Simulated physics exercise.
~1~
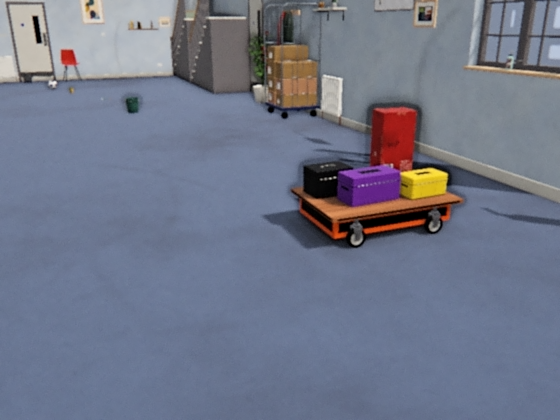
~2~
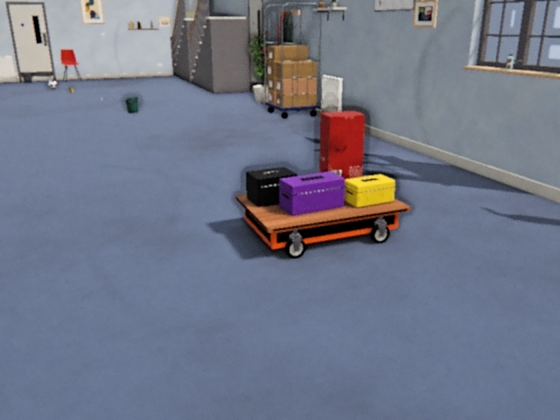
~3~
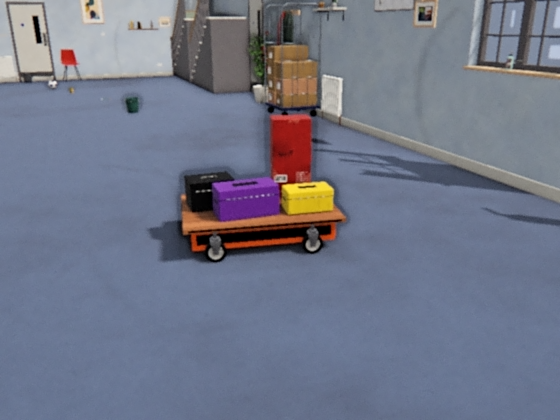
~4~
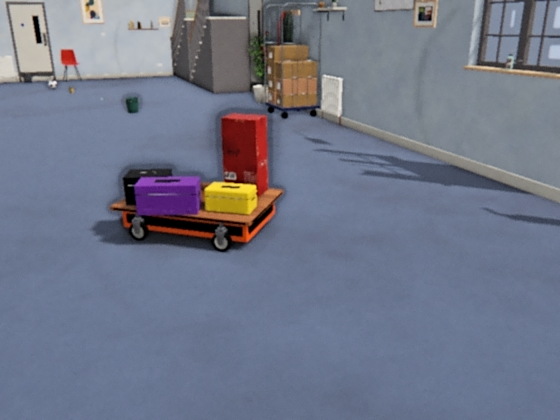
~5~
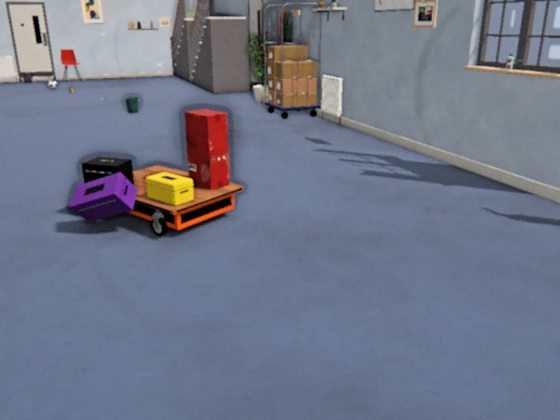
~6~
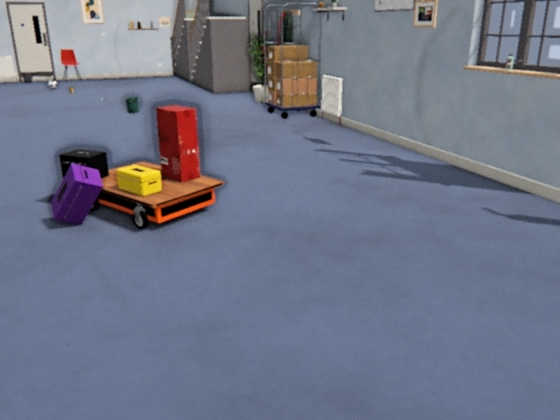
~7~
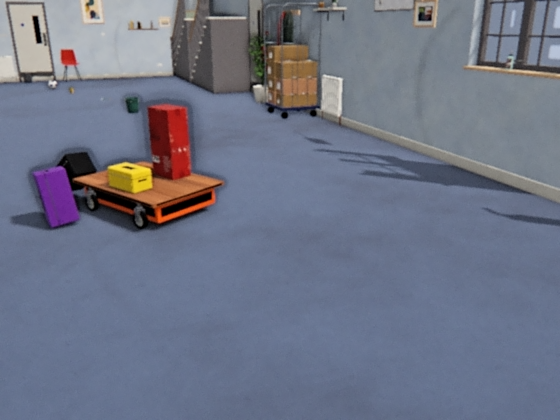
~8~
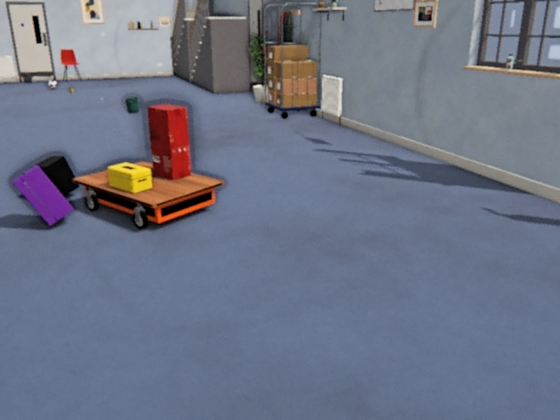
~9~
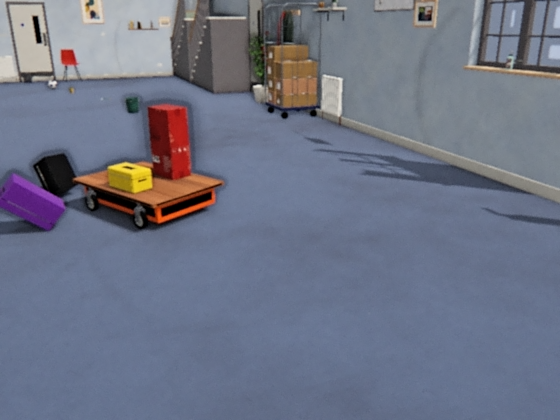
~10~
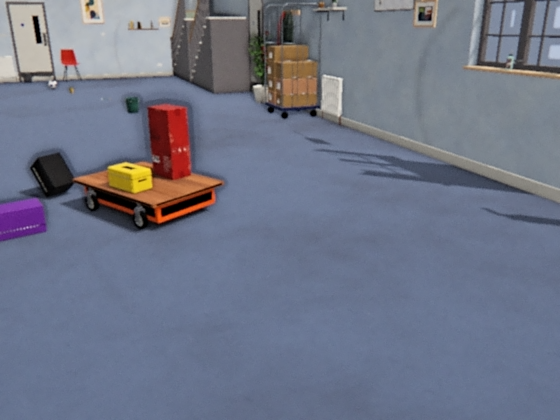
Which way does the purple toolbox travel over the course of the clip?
It moves to the left, first riding on the cart and then tumbling off onto the floor at the left side of the view.
